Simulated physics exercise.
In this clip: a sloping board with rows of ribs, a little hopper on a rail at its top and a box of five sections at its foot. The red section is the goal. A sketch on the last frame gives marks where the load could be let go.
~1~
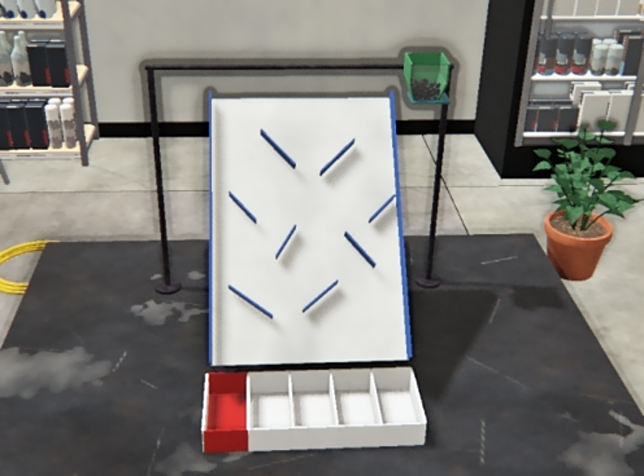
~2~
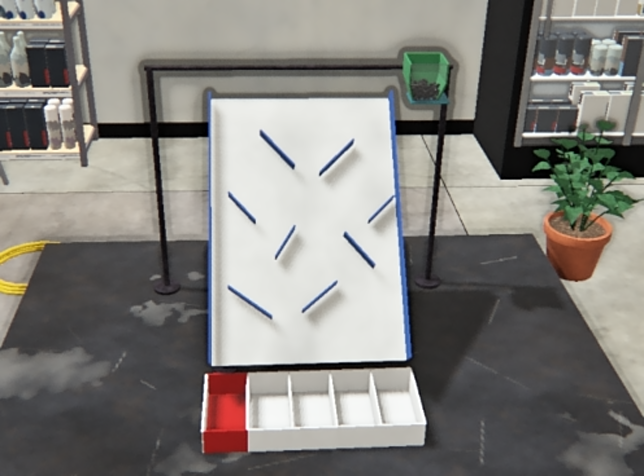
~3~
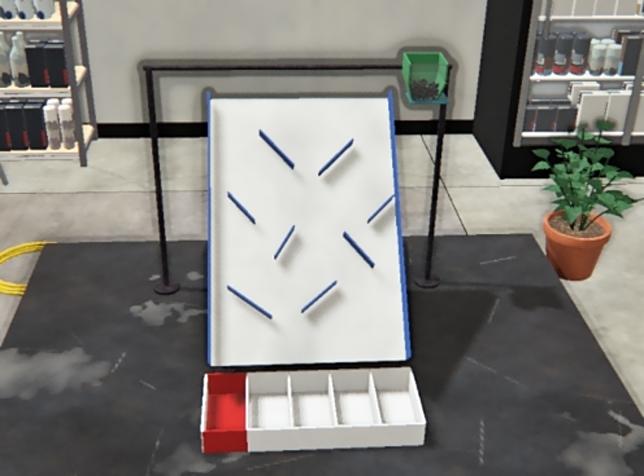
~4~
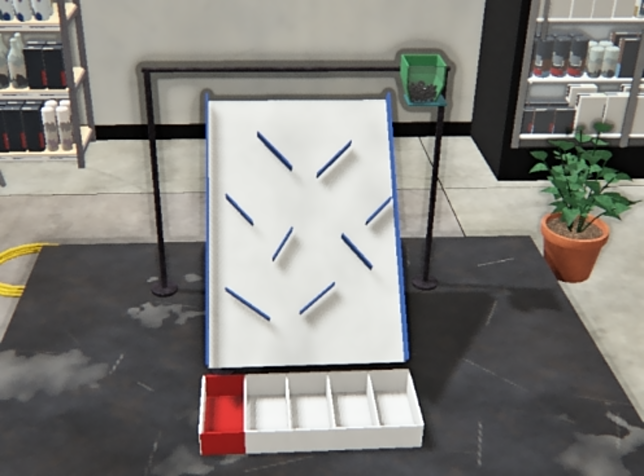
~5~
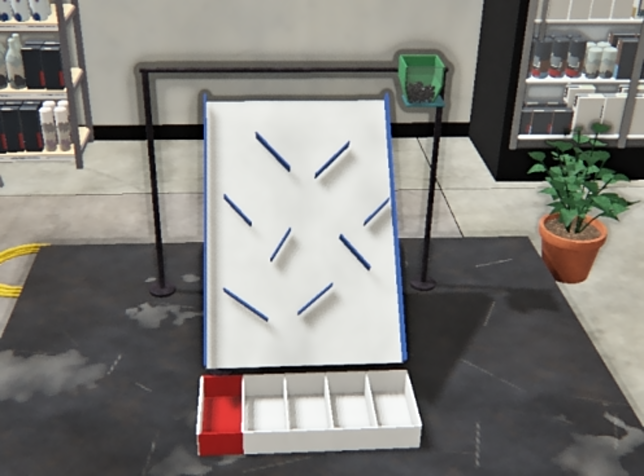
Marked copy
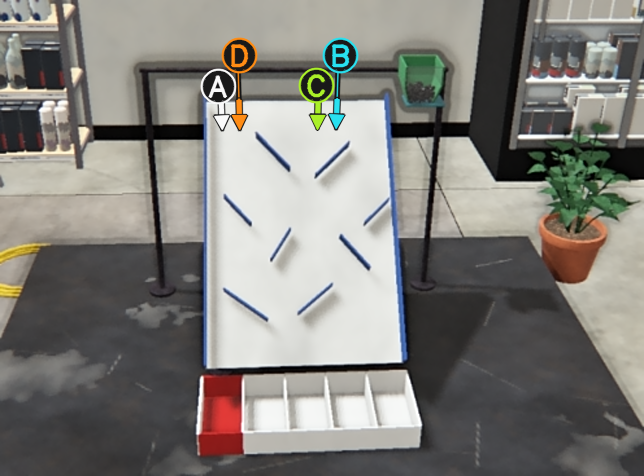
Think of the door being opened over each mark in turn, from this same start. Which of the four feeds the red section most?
A beats the others.
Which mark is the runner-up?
That is mark D.
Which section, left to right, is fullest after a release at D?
It is the third one.
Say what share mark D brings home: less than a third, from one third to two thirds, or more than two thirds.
It is less than a third.
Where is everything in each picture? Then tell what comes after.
In the first frame, hopper at (424, 89), black beans, door shut.
In the second frame, ribs (260, 129) to (295, 164), (320, 171) to (354, 138), (228, 192) to (255, 220).
In the third frame, ribs (369, 219) to (394, 195), (275, 256) to (294, 225), (344, 231) to (375, 265).
In the fourth frame, ribs (225, 287) to (270, 318), (300, 312) to (335, 282).
In the fifth frame, red section at (221, 442), number 1 of 5 from the left.
On the marked copy, mark A meets the board at (222, 124); mark B meets the board at (336, 123); mark C meets the board at (317, 124); mark D meets the board at (239, 124).
With A, about a third in the red section, about half in other sections, a small part held on the board.
With B, none in the red section, nearly all in other sections, a small part held on the board.
With C, a stray few in the red section, most in other sections, a small part held on the board.
With D, about a quarter in the red section, about two thirds in other sections, a small part held on the board, a stray few outside the box.
